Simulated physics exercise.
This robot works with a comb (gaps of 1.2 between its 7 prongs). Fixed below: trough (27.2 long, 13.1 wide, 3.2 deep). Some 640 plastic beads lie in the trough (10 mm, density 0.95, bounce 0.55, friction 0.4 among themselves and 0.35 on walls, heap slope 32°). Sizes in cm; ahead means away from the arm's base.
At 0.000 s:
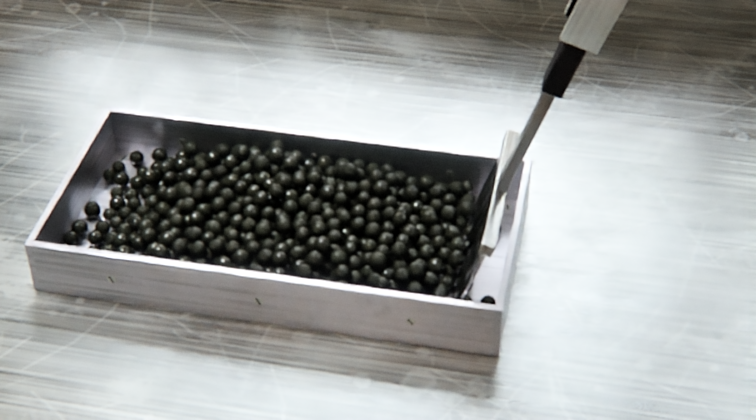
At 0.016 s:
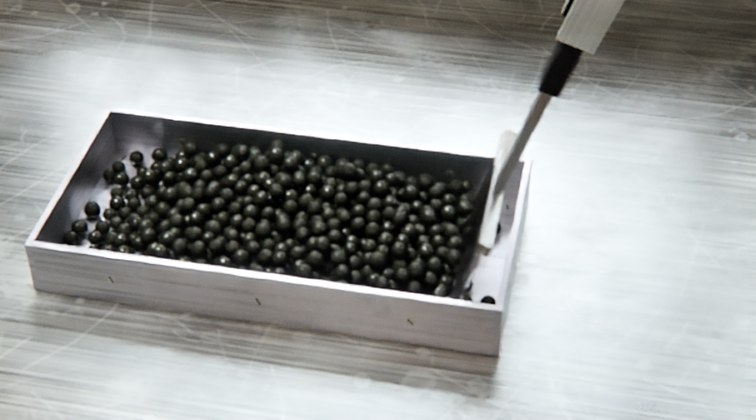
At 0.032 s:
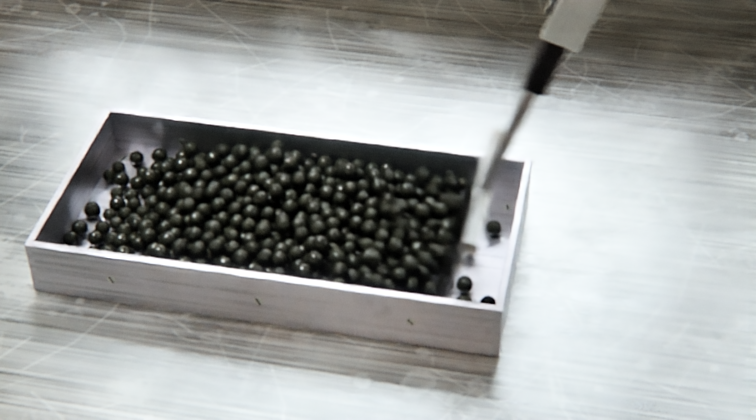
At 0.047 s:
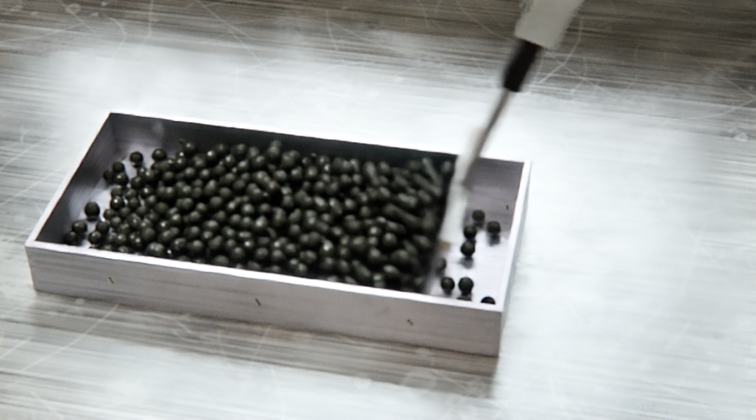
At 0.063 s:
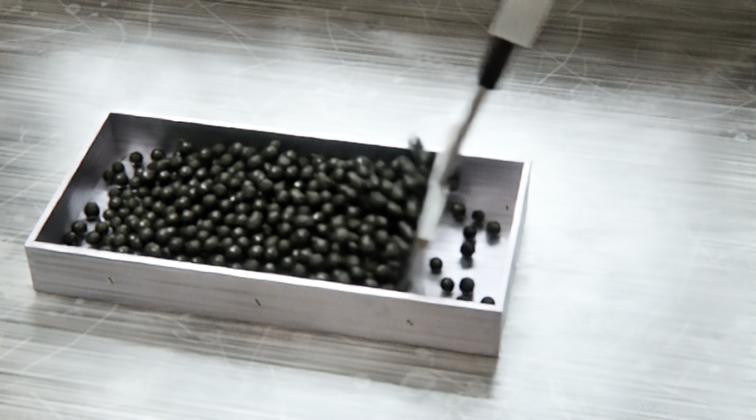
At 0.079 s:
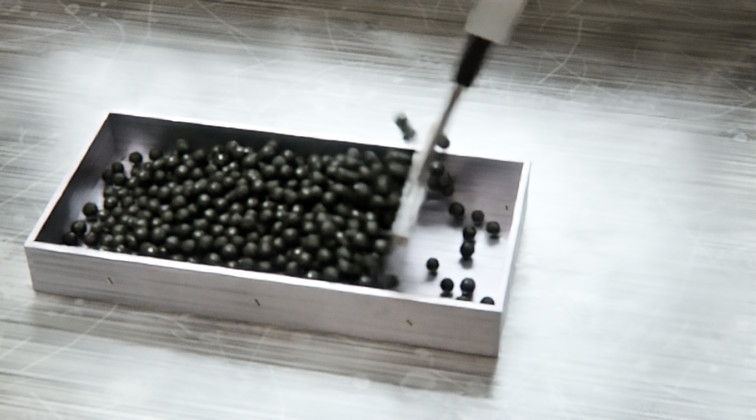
In a pale, shallow tray on a streaky grey surface, a robot's comb tool swept leftward from the right end, pushing dark beads together while a few stayed behind and some popped up.
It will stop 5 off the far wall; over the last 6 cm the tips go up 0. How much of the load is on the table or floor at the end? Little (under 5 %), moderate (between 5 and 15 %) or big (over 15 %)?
A big share, over 15 %, ends on the table or floor.
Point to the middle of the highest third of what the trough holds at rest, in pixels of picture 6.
Around (115, 179).
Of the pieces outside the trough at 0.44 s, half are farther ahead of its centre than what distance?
About 20 cm.
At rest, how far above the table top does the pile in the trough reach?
Roughly 5.0 cm.
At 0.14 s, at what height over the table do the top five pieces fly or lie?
Some 8 cm.
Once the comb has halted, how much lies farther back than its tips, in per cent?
Some 25 per cent.
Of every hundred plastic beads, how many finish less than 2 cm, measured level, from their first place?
About 5 per cent.
By 0.14 s, sloping 72°, highest piece 11 above the table; 635 in the trough, 4 in flight or on the tool.
By 0.21 s, sloping 72°, highest piece 12 above the table; 628 in the trough, 3 on the table or floor, 8 in flight or on the tool.
By 0.44 s, sloping 72°, highest piece 5 above the table; 432 in the trough, 204 on the table or floor, 3 in flight or on the tool.
By 1.14 s, sloping 72°, highest piece 5 above the table; 426 in the trough, 213 on the table or floor.
Final count, 426 in the trough, 213 on the table or floor. That is 33 % on the table or floor.
